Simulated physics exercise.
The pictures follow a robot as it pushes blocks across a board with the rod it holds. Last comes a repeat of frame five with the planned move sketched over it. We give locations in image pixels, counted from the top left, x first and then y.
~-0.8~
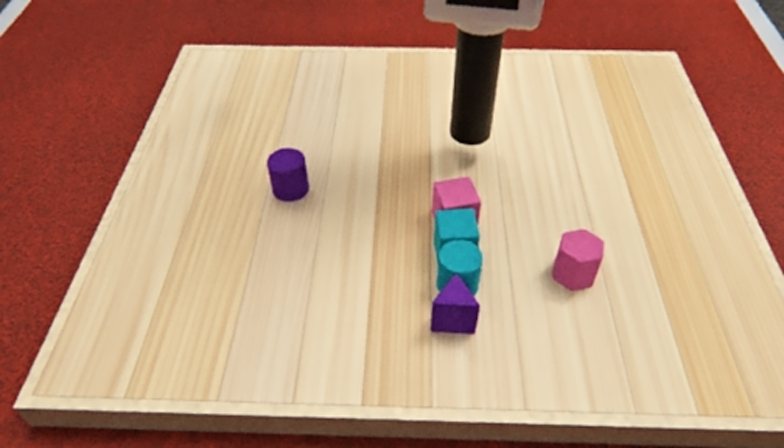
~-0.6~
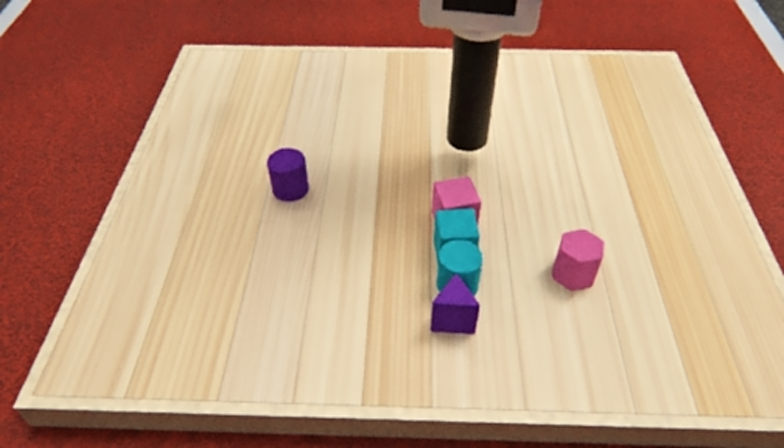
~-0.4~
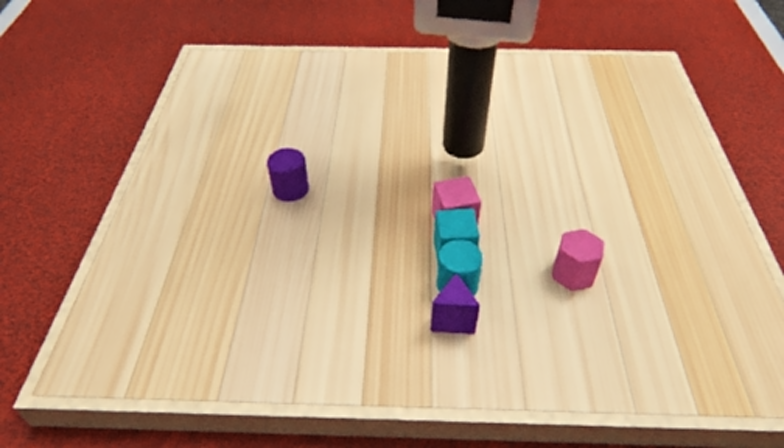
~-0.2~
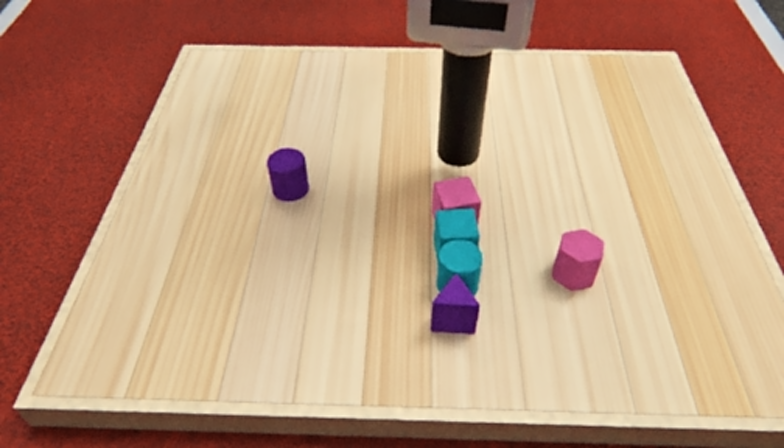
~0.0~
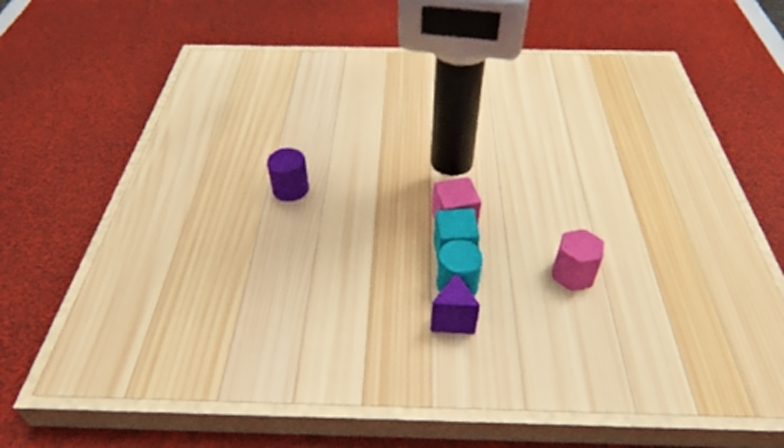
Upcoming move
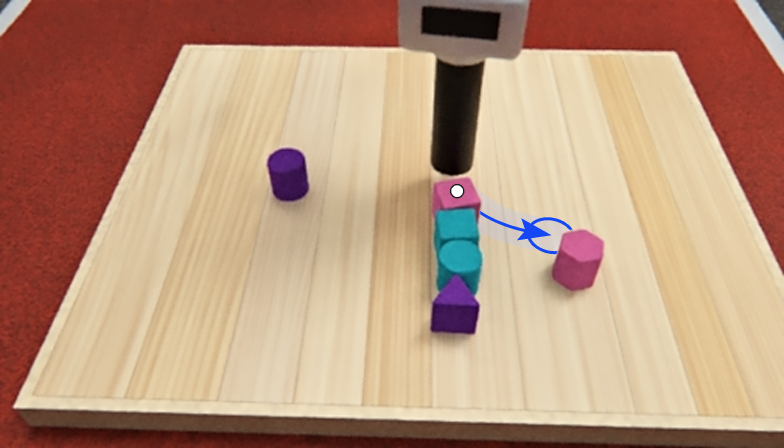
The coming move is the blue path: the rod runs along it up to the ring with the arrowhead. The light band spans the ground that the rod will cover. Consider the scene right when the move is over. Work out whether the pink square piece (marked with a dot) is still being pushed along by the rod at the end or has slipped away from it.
At the end of the path, the rod has already lost the pink square piece, which lies beside or behind it.
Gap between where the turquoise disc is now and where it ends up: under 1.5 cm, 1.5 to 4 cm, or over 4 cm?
It travels between 1.5 and 4 cm.
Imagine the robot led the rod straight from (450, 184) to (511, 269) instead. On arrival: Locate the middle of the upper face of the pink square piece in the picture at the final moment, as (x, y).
About (477, 256).
Path on the board, from (450, 184) by way of (474, 208) and (509, 226) to (551, 235); the dot is on the pink square piece.
What follows on the original path. One third of the way, rod at (477, 187); purple triangular block at (456, 308); pink square piece at (467, 207), turned 30° clockwise; turquoise square piece at (453, 235), turned 20° clockwise; turquoise disc at (457, 269).
Two thirds of the way, rod at (514, 205); purple triangular block at (456, 316), turned 20° clockwise; pink square piece at (483, 219), turned 55° clockwise; turquoise square piece at (453, 240), turned 40° clockwise; turquoise disc at (452, 279).
At the end, rod at (557, 214); purple triangular block at (456, 316), turned 20° clockwise; pink square piece at (483, 219), turned 55° clockwise; turquoise square piece at (453, 240), turned 40° clockwise; turquoise disc at (452, 279); pink hexagonal block in place.
